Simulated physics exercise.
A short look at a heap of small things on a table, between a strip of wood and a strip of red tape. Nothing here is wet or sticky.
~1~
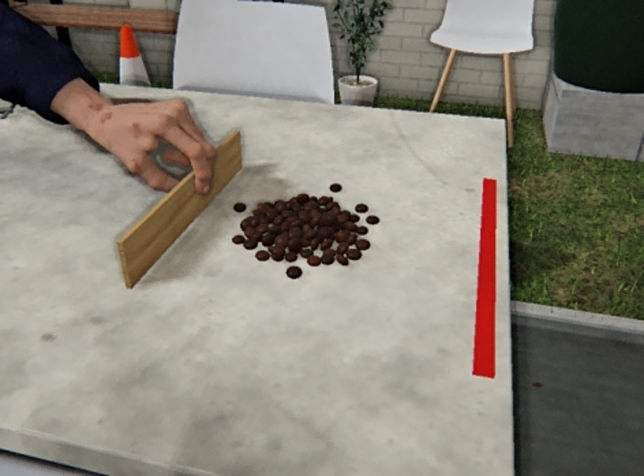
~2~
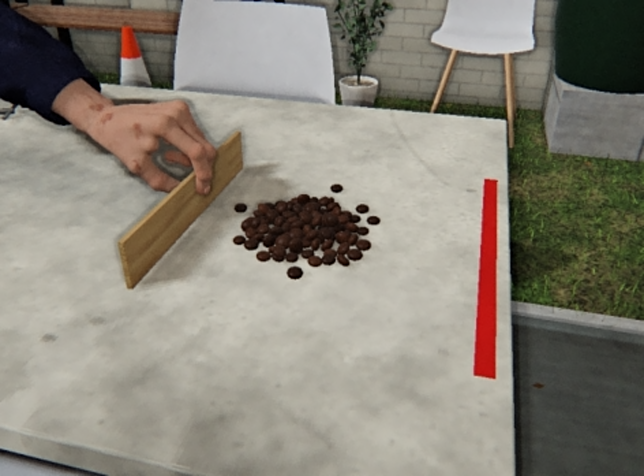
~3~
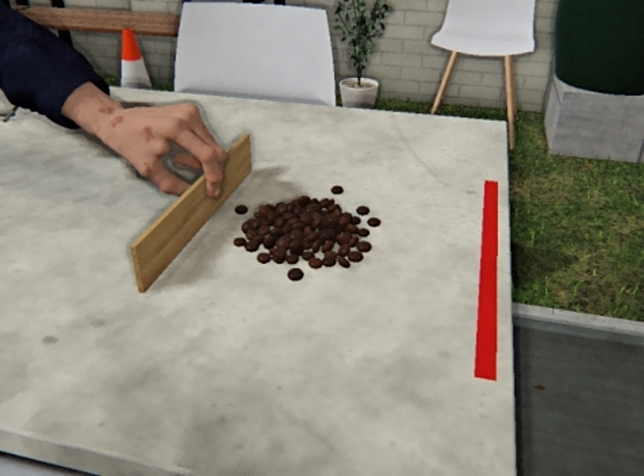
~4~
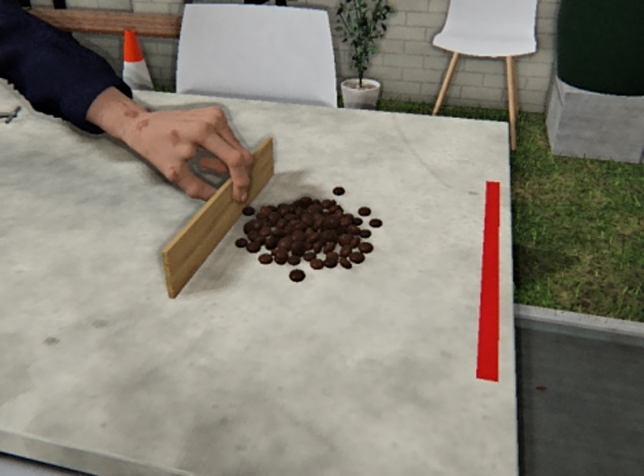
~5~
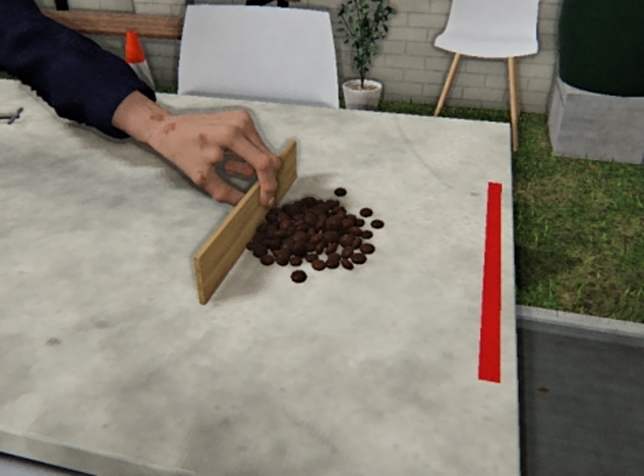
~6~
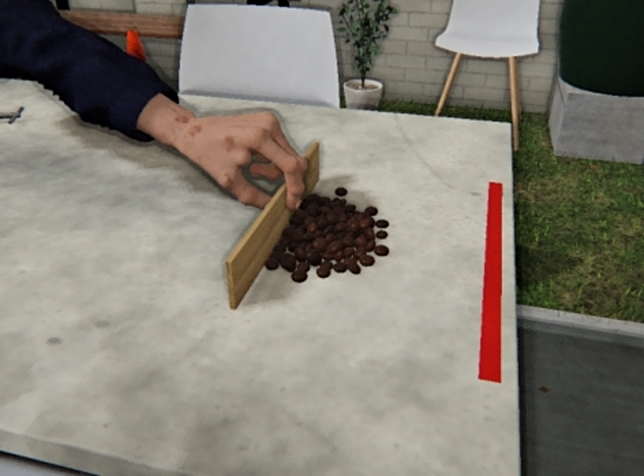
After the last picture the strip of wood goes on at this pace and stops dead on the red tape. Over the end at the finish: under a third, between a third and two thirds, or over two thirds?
The floor gets over two thirds.
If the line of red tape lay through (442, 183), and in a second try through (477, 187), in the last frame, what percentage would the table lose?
Near 20 % and 70 %.
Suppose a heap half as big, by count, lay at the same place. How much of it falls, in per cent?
Roughly 80 in a hundred.
Just after the last frame, strip of wood still moving, near (395, 204); heap all on the table, its front near (489, 276).
A moment on, strip of wood stopped at the red tape; heap the larger part over the edge.
When it is over, strip of wood stopped at the red tape; heap the larger part over the edge.
